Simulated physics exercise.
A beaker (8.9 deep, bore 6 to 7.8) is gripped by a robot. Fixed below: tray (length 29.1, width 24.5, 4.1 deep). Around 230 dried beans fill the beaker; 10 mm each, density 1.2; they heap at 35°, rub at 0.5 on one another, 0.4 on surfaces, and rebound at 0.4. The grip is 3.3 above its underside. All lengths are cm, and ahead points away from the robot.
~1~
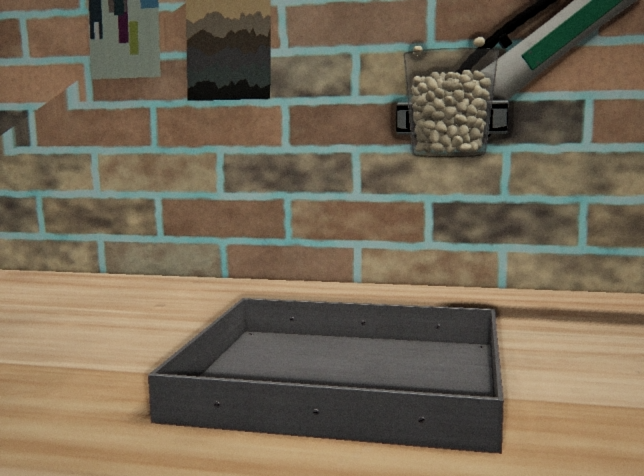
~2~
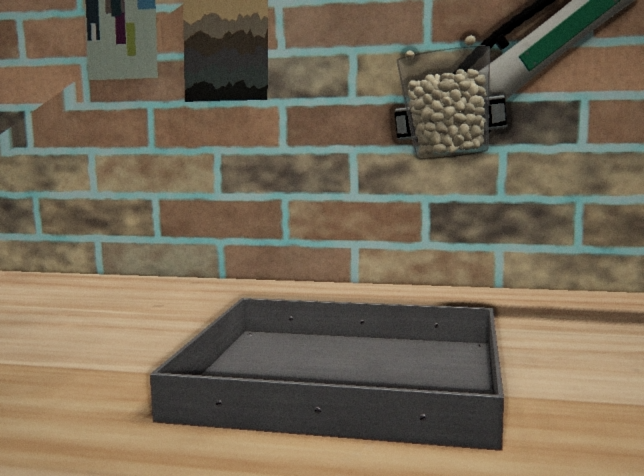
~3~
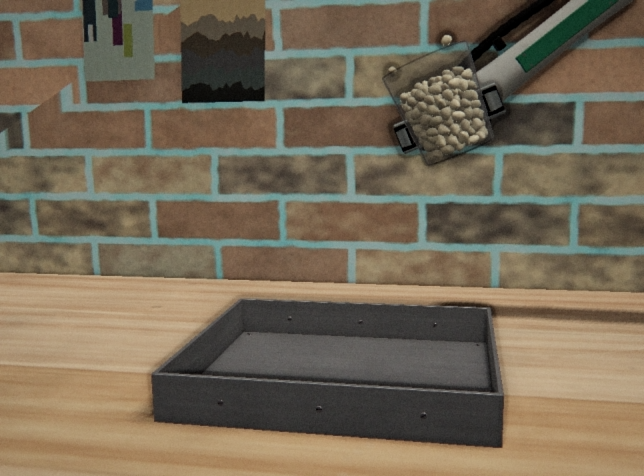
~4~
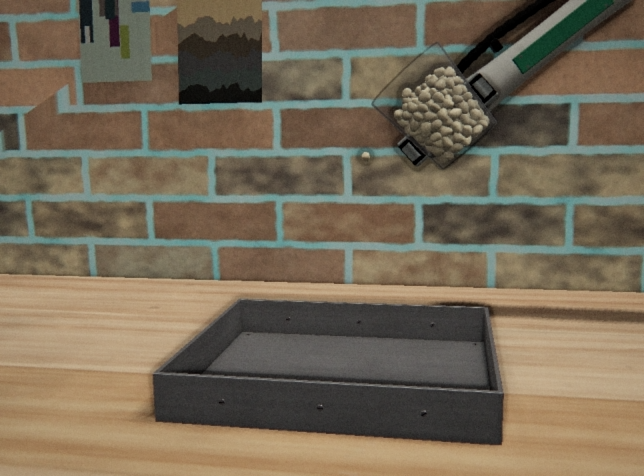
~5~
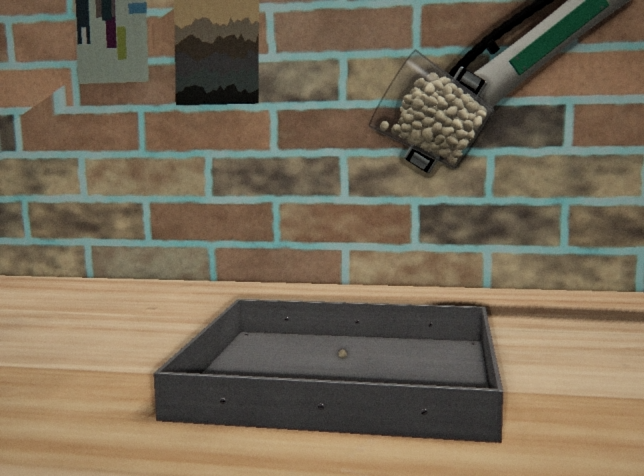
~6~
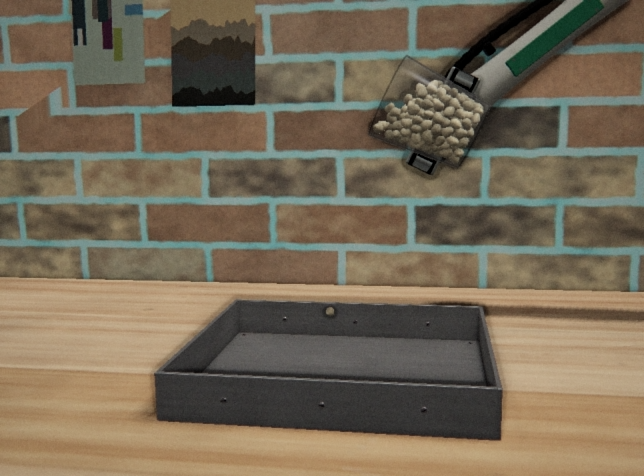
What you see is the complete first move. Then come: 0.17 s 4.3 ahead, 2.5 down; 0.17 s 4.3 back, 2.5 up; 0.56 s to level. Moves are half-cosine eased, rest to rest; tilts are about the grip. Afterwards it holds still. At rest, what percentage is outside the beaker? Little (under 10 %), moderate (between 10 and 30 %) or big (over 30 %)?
Answer: Little; under 10 % of the dried beans finish outside the beaker.
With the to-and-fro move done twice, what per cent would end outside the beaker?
In that case some 5 per cent.
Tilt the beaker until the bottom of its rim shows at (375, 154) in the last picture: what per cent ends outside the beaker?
About 25 per cent.
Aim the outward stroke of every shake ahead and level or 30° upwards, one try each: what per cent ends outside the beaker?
About 10 and 20 per cent.
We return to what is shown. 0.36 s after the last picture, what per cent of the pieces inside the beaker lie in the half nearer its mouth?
Roughly 45 per cent.
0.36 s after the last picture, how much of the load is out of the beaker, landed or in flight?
About 5 per cent by then.
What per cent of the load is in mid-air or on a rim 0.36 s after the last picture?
About 3 per cent.
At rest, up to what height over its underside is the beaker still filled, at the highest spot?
About 9.0 cm.
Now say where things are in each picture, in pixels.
The first frame shows beaker middle at (450, 106), level; upper third of the load around (449, 88), from x 415 to 485, top at y 40; 234 in the beaker.
The second frame shows beaker middle at (447, 106), tilted 6° forward; upper third of the load around (448, 89), from x 410 to 480, top at y 40.
The third frame shows beaker middle at (443, 108), tilted 22° forward; upper third of the load around (445, 91), from x 390 to 485, top at y 40.
The fourth frame shows beaker middle at (438, 111), tilted 42° forward; upper third of the load around (441, 97), from x 365 to 485, top at y 75; 233 in the beaker, 1 in flight or on a rim.
The fifth frame shows beaker middle at (434, 115), tilted 58° forward; upper third of the load around (435, 100), from x 345 to 480, top at y 80; 233 in the beaker, 1 in the tray.
The sixth frame shows beaker middle at (432, 117), tilted 64° forward; upper third of the load around (434, 104), from x 330 to 480, top at y 85; 233 in the beaker, 1 in the tray.
Then, 0.36 s after the last picture, tilted 64° forward, highest piece 28 above the table; 225 in the beaker, 1 in the tray, 8 in flight or on a rim.
Then, 0.72 s after the last picture, tilted 15° forward, highest piece 31 above the table; 225 in the beaker, 9 in the tray.
Then, 1.10 s after the last picture, level, highest piece 31 above the table; 225 in the beaker, 9 in the tray.
Then, 2.15 s after the last picture, level, highest piece 31 above the table; 225 in the beaker, 9 in the tray.
Final count, 225 in the beaker, 9 in the tray. That is 4 % outside the beaker.
